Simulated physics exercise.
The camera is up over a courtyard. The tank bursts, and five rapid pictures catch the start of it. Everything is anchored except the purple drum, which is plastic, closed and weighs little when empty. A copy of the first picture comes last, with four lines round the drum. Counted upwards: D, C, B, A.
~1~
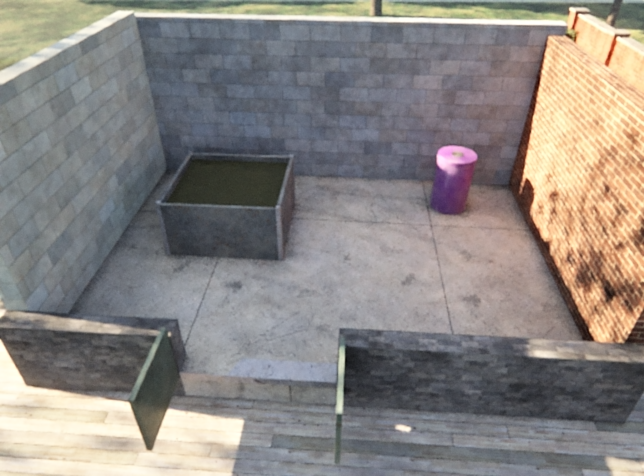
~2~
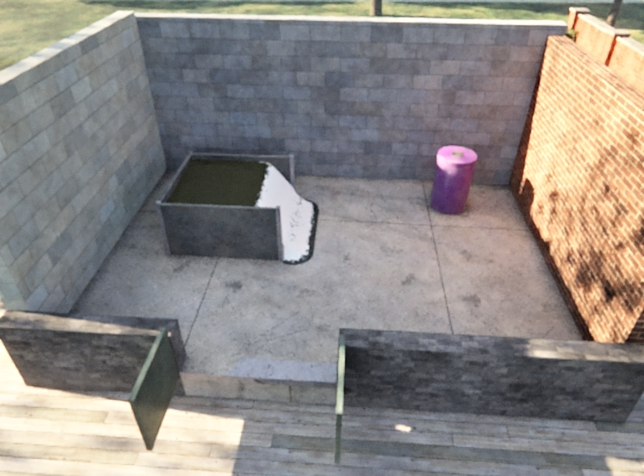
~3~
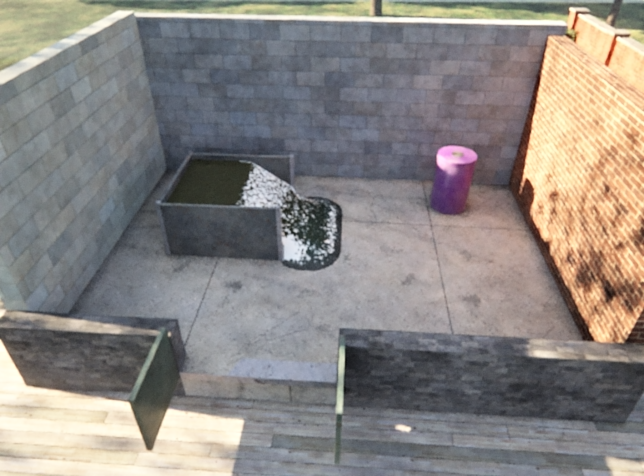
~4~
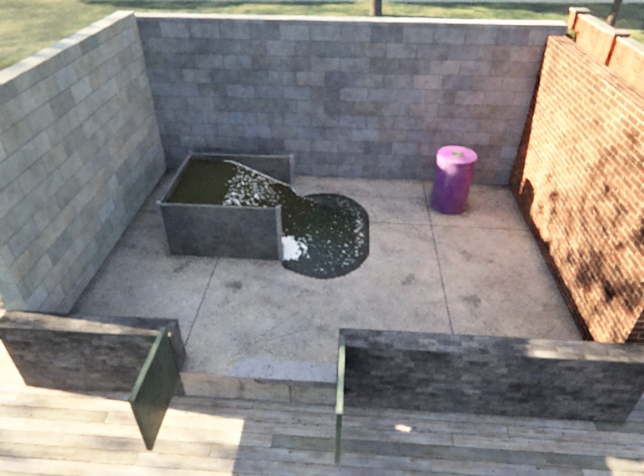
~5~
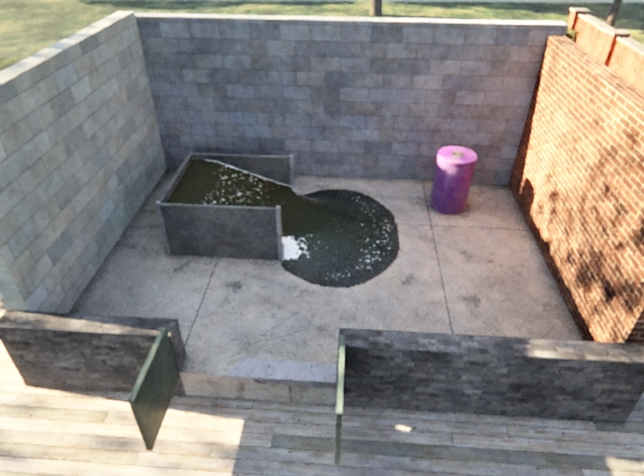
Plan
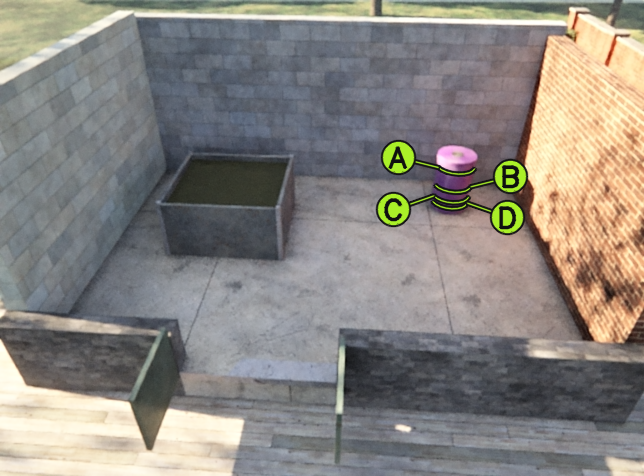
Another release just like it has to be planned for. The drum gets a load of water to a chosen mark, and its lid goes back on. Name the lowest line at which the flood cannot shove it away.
The answer is level B.
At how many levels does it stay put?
Two of them.
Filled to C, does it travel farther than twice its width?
No, less.
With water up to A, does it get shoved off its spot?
No.
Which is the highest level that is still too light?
Here it is level C.
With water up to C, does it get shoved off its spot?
Yes, it does.
In lime, A at (458, 174); B at (454, 192); C at (452, 202); D at (451, 208); from the bottom up D, C, B, A.
With A, it does not move.
With B, it does not move.
With C, it is pushed about half its own width away.
With D, it is pushed about twice its own width away.
